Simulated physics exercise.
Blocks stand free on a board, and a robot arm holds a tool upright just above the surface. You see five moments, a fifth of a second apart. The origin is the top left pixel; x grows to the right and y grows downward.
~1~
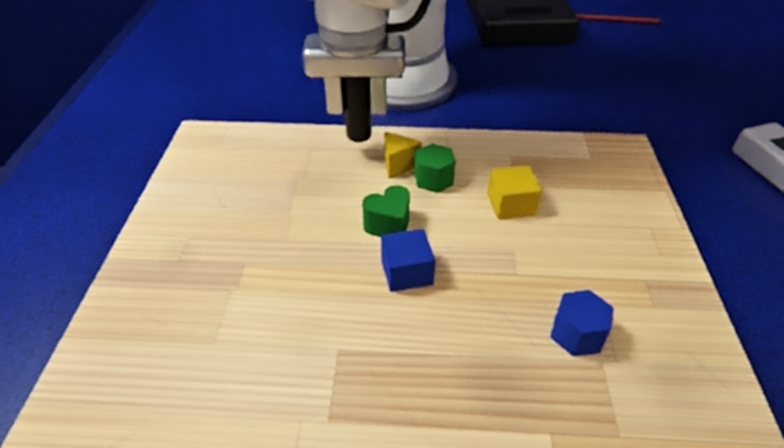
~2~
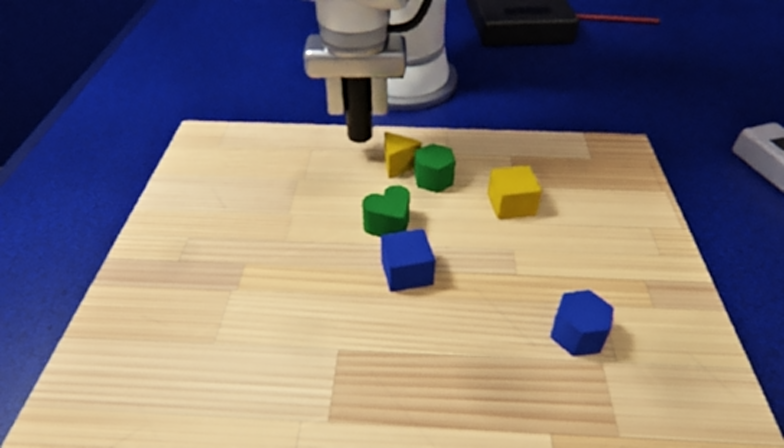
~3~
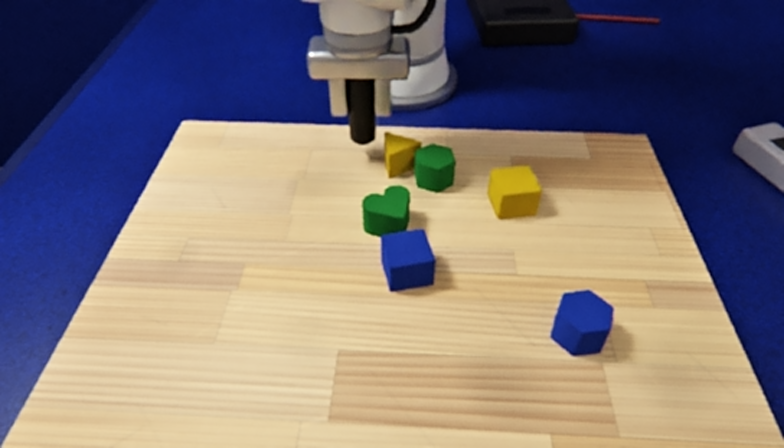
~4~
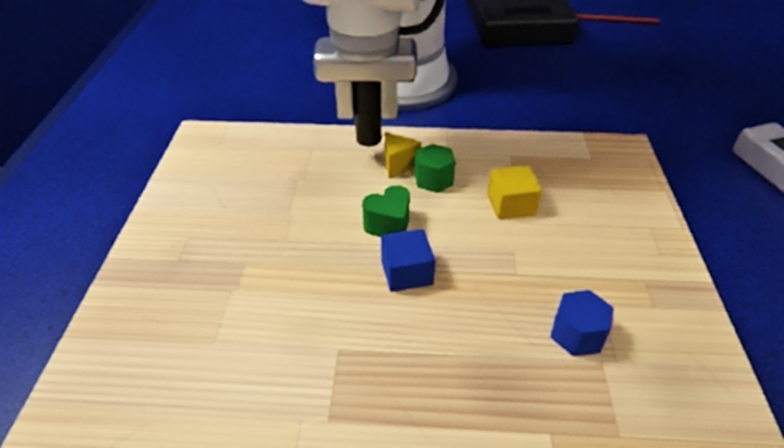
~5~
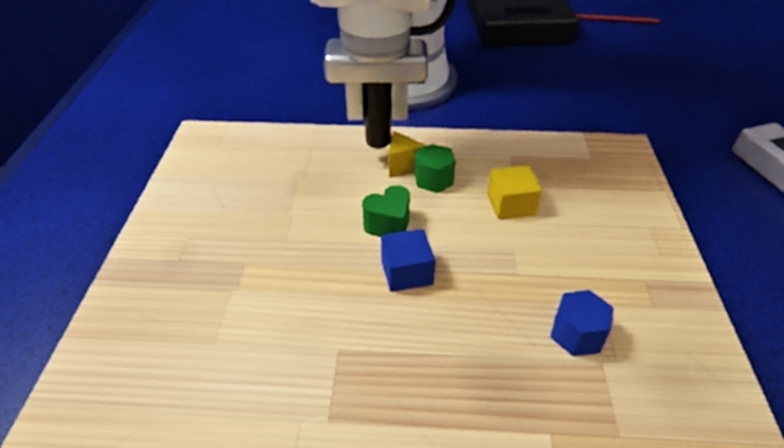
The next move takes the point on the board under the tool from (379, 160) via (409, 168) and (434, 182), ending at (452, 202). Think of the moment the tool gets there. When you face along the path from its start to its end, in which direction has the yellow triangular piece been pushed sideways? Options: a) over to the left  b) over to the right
That would be a.
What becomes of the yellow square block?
It moves.
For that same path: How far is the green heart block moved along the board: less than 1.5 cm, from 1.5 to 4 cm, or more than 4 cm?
Shift: Under 1.5 cm.
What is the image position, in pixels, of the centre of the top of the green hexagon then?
Its top centre lands on (489, 184).
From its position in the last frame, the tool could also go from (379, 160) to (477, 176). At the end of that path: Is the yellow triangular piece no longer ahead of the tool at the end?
The answer is no.
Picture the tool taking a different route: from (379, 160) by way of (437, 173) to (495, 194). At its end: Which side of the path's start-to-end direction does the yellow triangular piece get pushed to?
Its shift is leftward.
The first path, step by step. One third of the way, tool (410, 150); yellow triangular piece (436, 143); green hexagon (449, 161), turned 15° clockwise.
Two thirds of the way, tool (435, 164); yellow triangular piece (457, 144), turned 15° anticlockwise; green hexagon (467, 171).
At the end, tool (454, 184); green heart block unmoved; yellow triangular piece (458, 144), turned 20° anticlockwise; green hexagon (489, 184), turned 20° anticlockwise; yellow square block (532, 181).
